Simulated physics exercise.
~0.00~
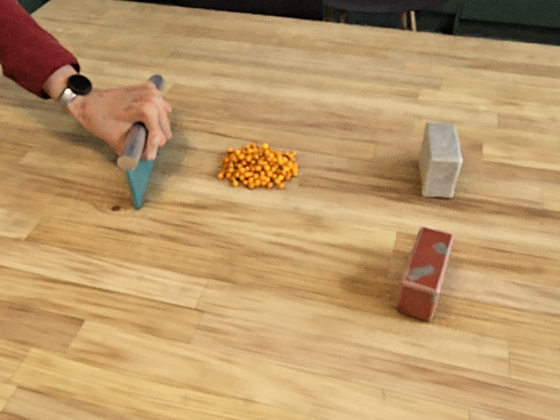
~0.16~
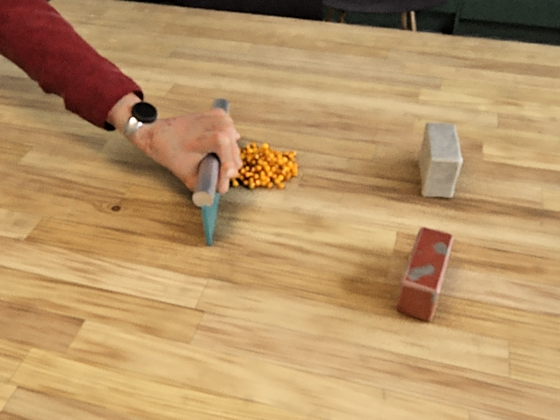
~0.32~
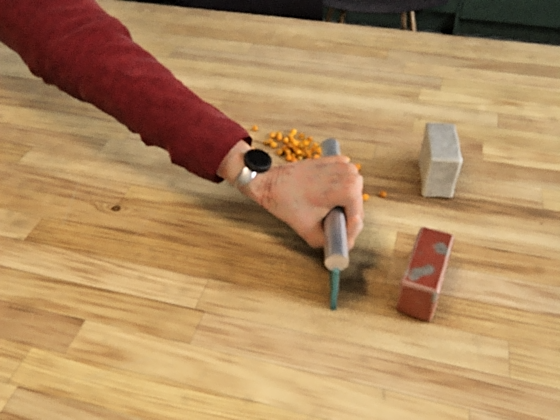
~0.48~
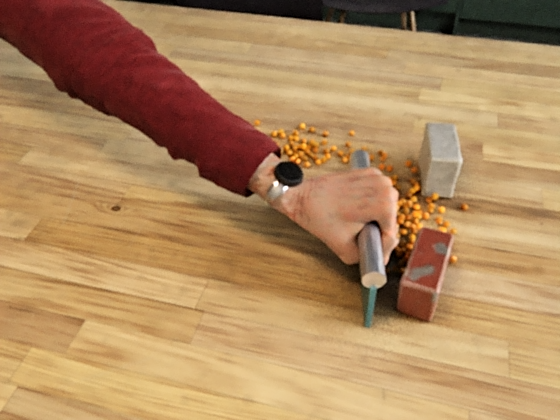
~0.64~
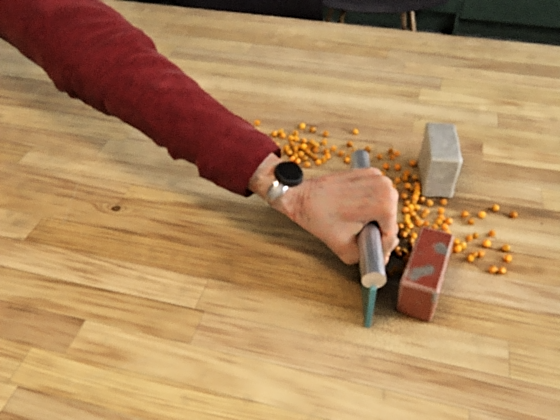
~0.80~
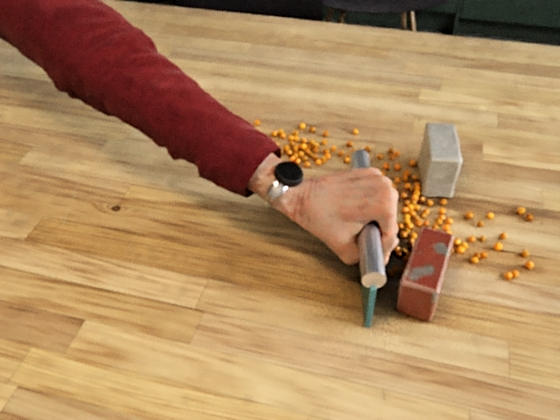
A hand sweeps a scraper rightward, scattering orange kernels, some passing between two blocks.
